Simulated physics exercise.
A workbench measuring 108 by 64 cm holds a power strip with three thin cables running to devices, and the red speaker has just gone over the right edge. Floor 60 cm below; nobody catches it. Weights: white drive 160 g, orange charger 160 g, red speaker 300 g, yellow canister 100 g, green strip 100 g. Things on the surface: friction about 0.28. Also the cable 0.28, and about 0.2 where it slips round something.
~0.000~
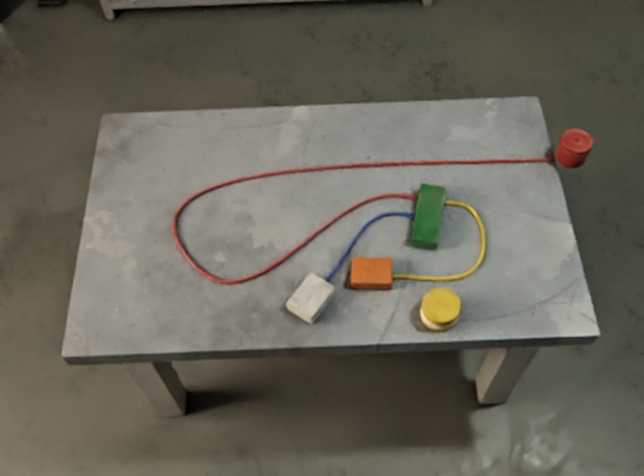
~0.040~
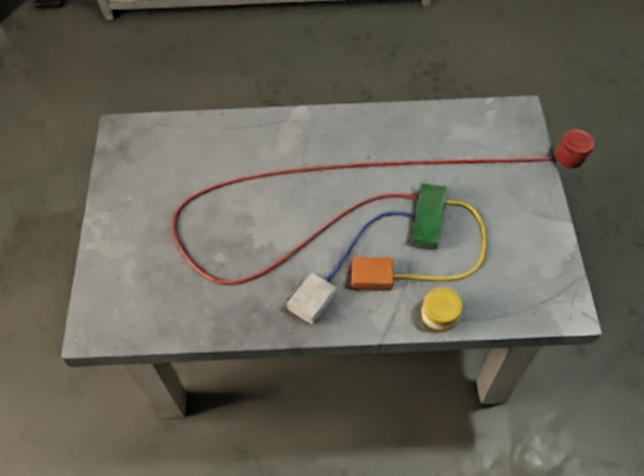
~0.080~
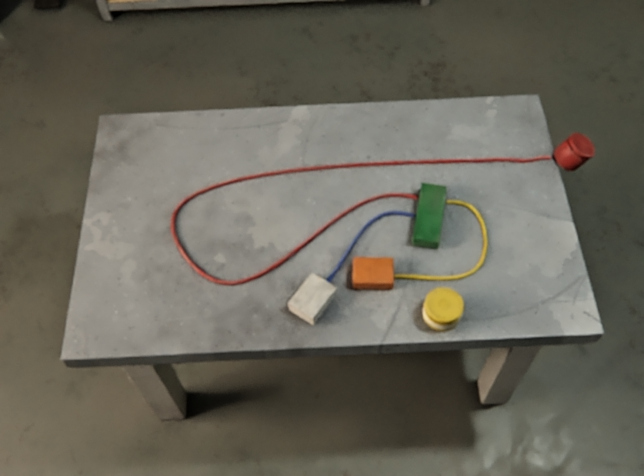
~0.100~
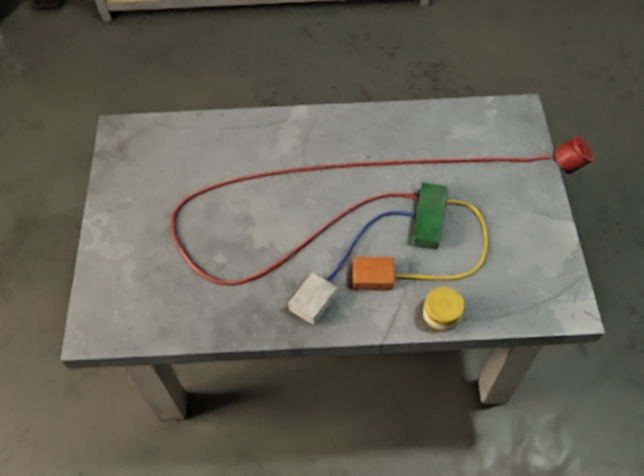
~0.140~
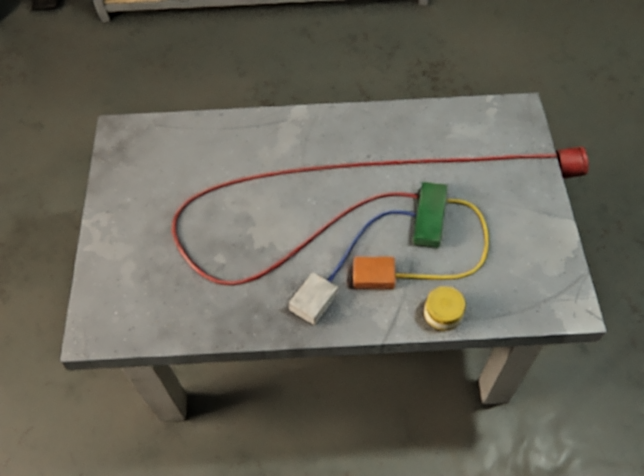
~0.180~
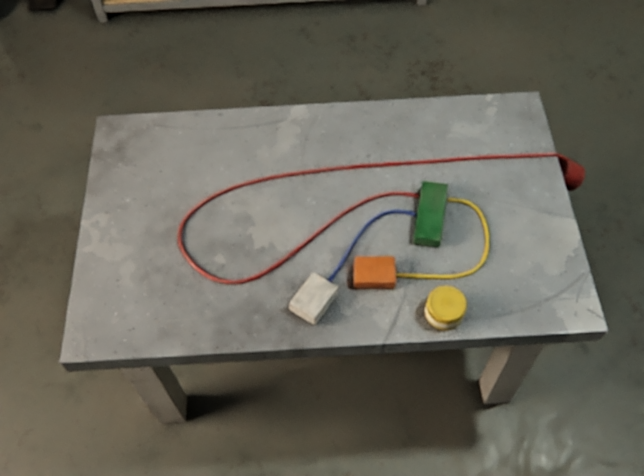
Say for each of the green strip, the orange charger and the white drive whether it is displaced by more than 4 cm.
Per item: Green strip: No; orange charger: No; white drive: No.
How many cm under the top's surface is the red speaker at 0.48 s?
55 cm.
After 0.5 s, the strip's end of the red cable at (419, 196); red speaker over the edge.
After 0.8 s, the strip's end of the red cable at (419, 196); red speaker over the edge.
After 1.1 s, the strip's end of the red cable at (433, 193); green strip 1 cm off its start at (437, 208), red speaker over the edge.
After 1.4 s, the strip's end of the red cable at (433, 193); green strip 1 cm off its start, red speaker over the edge.
After 2.6 s, the strip's end of the red cable at (433, 193); green strip 1 cm off its start at (437, 208), white drive 0 cm off its start at (314, 295), orange charger 0 cm off its start at (375, 269), red speaker over the edge.
